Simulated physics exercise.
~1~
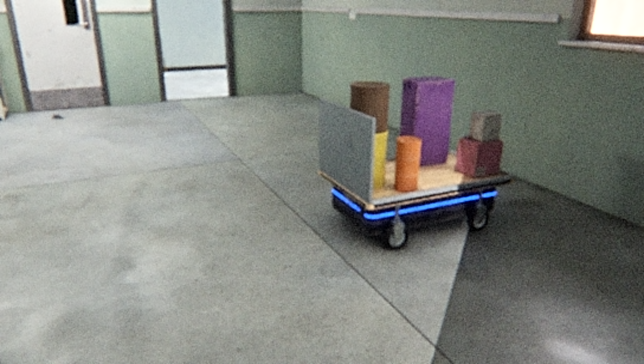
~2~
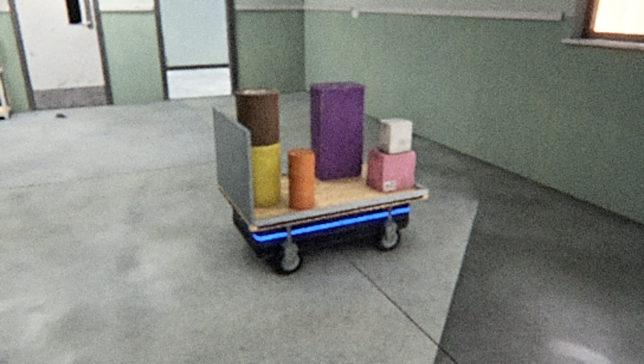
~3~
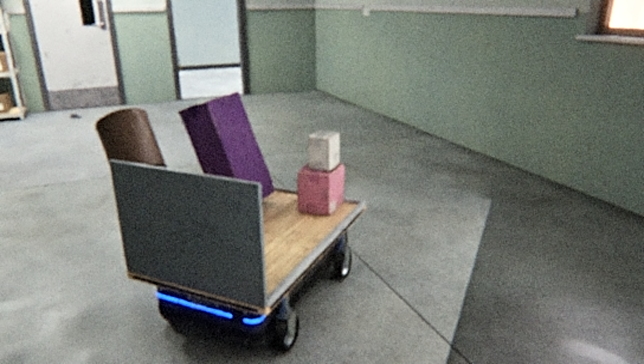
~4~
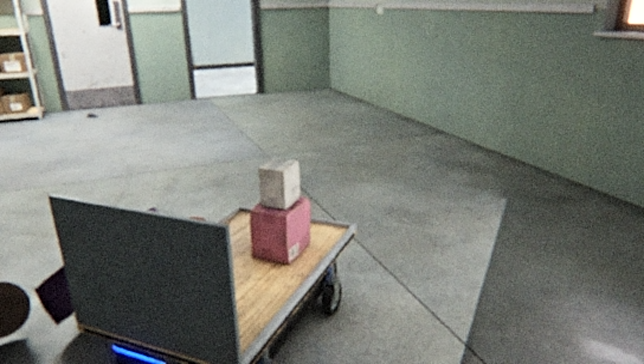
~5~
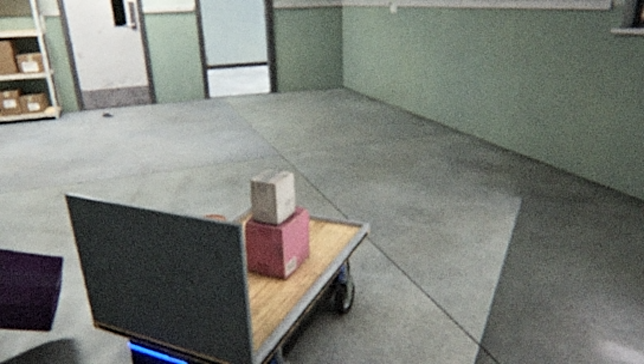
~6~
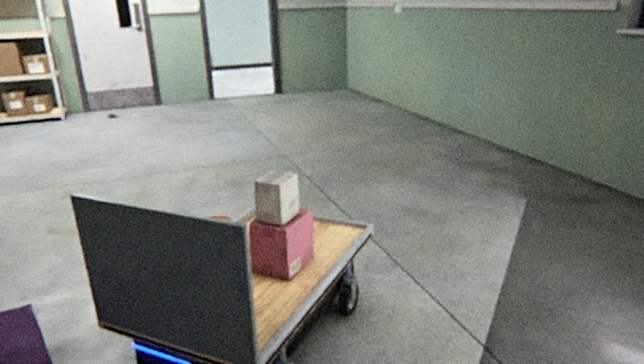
A tall purple box and a brown pail tipped off the left side of a small self-driving cart as it rolled closer and turned, and when it stopped, a white box still sat on a pink box on the deck behind its grey board.
